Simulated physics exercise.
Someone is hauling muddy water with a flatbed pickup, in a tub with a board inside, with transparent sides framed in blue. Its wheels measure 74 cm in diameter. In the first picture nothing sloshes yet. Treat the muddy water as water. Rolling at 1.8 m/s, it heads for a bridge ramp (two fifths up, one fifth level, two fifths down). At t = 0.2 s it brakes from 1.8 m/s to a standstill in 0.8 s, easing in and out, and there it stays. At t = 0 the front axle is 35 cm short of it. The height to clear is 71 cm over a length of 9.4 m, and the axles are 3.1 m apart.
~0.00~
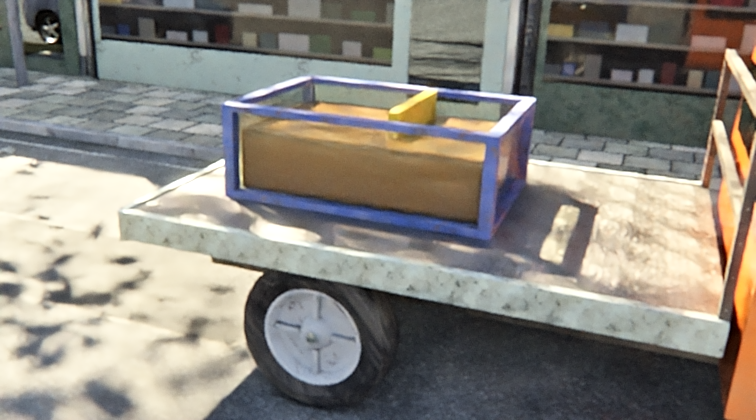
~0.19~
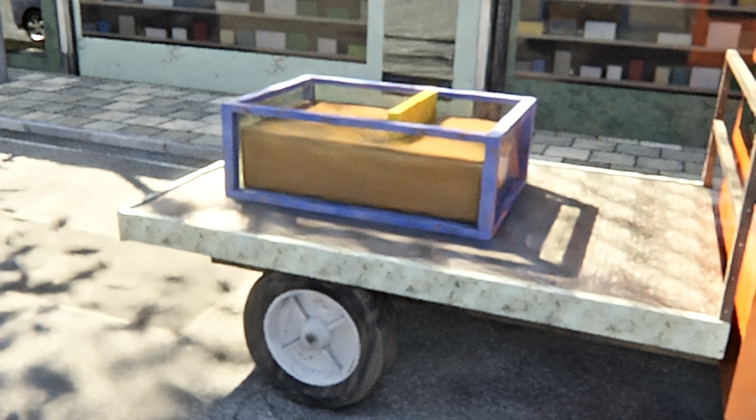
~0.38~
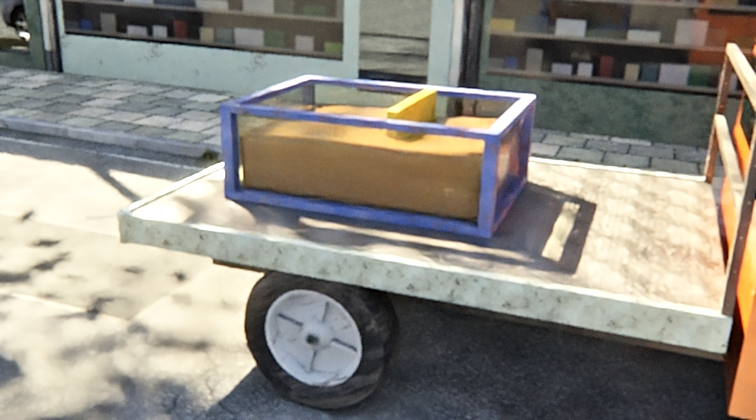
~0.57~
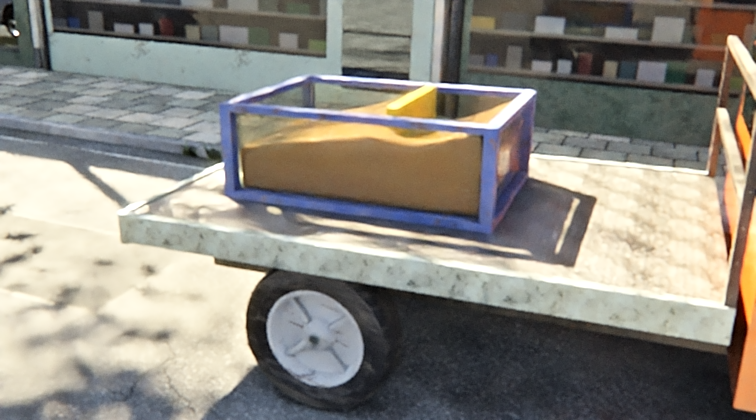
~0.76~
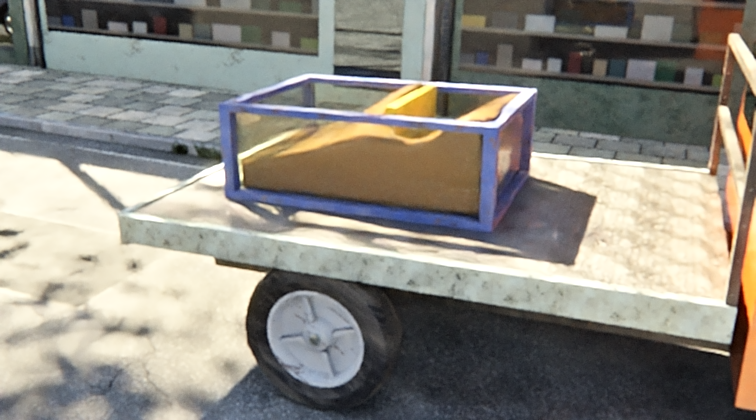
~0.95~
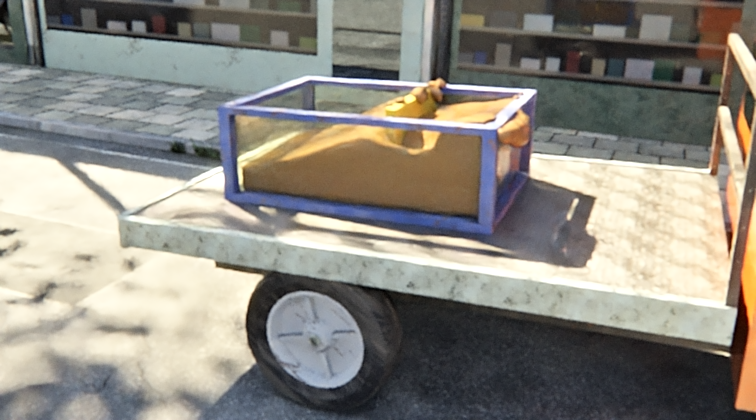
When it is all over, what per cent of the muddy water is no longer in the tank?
Roughly 1 per cent of the muddy water is lost.
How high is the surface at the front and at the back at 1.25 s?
Front 34 cm, back 34 cm.
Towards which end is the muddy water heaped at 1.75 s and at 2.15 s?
At the front, then the back.
By 1.25 s it stands 35 cm high behind and 34 cm in front; all of it is still inside.
By 1.75 s it stands 26 cm high behind and 36 cm in front; all of it is still inside.
By 2.15 s it stands 32 cm high behind and 25 cm in front; all of it is still inside.
By 3.98 s 1 per cent has gone over the front and the far side, 2 of 316 litres.
